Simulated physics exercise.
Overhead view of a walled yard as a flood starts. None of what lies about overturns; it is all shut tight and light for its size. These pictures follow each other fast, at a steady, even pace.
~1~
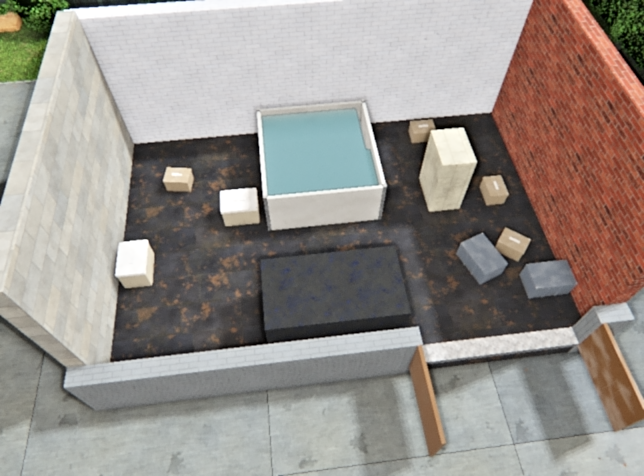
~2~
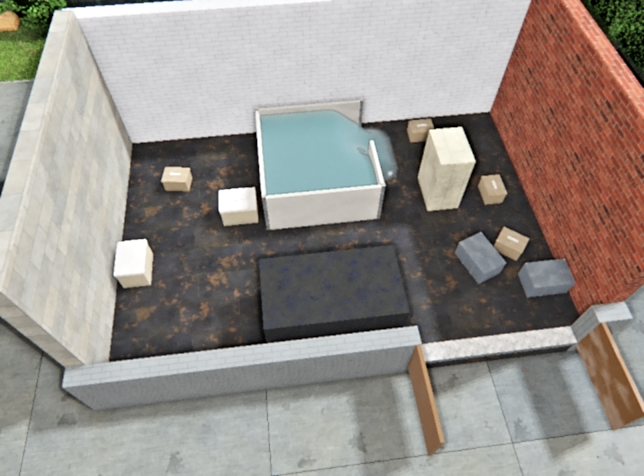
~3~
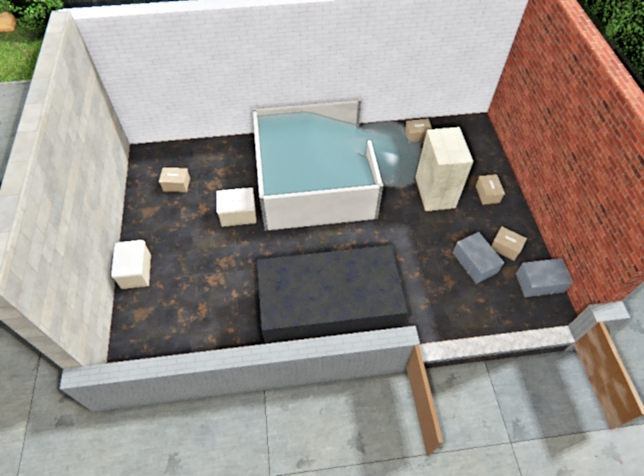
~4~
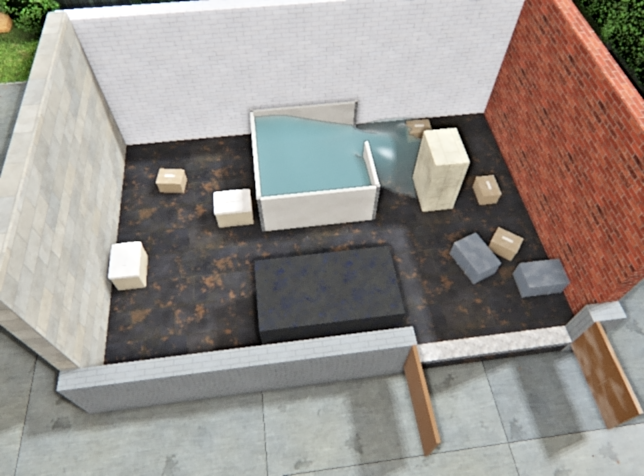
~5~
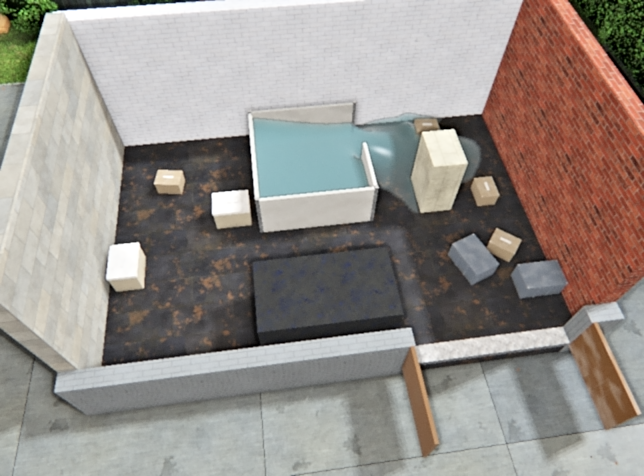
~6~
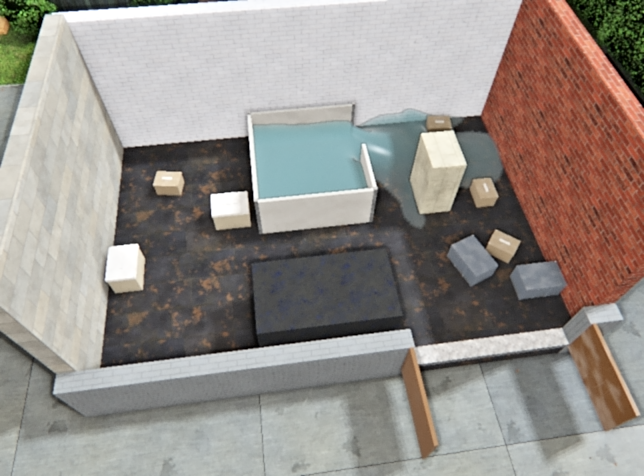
Water bursts from the right side of a square, white-walled pool in a walled yard, pouring onto the dark floor. It spreads around the tall cream block toward the red brick wall, and a small tan box behind the block shifts slightly right while the other boxes stay put.
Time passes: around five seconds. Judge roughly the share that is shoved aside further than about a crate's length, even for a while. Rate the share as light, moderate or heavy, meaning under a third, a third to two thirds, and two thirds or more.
Moderate.
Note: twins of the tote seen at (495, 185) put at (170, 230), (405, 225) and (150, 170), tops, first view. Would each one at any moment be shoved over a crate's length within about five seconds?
Copy by copy, in order: Largely stays, largely stays, largely stays.
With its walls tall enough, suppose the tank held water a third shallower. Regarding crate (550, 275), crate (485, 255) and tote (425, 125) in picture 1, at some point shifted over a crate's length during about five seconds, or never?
Object 1: Covered it. Object 2: Covered it. Object 3: Covered it.
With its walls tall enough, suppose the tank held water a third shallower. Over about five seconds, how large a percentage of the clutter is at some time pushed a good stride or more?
I reckon 60 per cent of the loose things.
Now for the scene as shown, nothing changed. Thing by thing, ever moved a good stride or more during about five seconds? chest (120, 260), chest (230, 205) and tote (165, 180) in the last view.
Item one stayed under the mark, item two stayed under the mark, item three stayed under the mark.
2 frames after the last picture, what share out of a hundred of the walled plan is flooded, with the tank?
Wet share: Around 25 %.
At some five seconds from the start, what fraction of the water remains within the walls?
Roughly 76 percent.
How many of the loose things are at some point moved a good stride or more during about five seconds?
5 in all.
A moment on, 1 of 8 are well off their spots; 0 afloat.
Next, 1 of 8 are well off their spots; 1 afloat.
Later, 5 of 8 are well off their spots; 2 afloat.
In the end, 5 of 8 are well off their spots, and 5 have been at some point; 1 afloat.
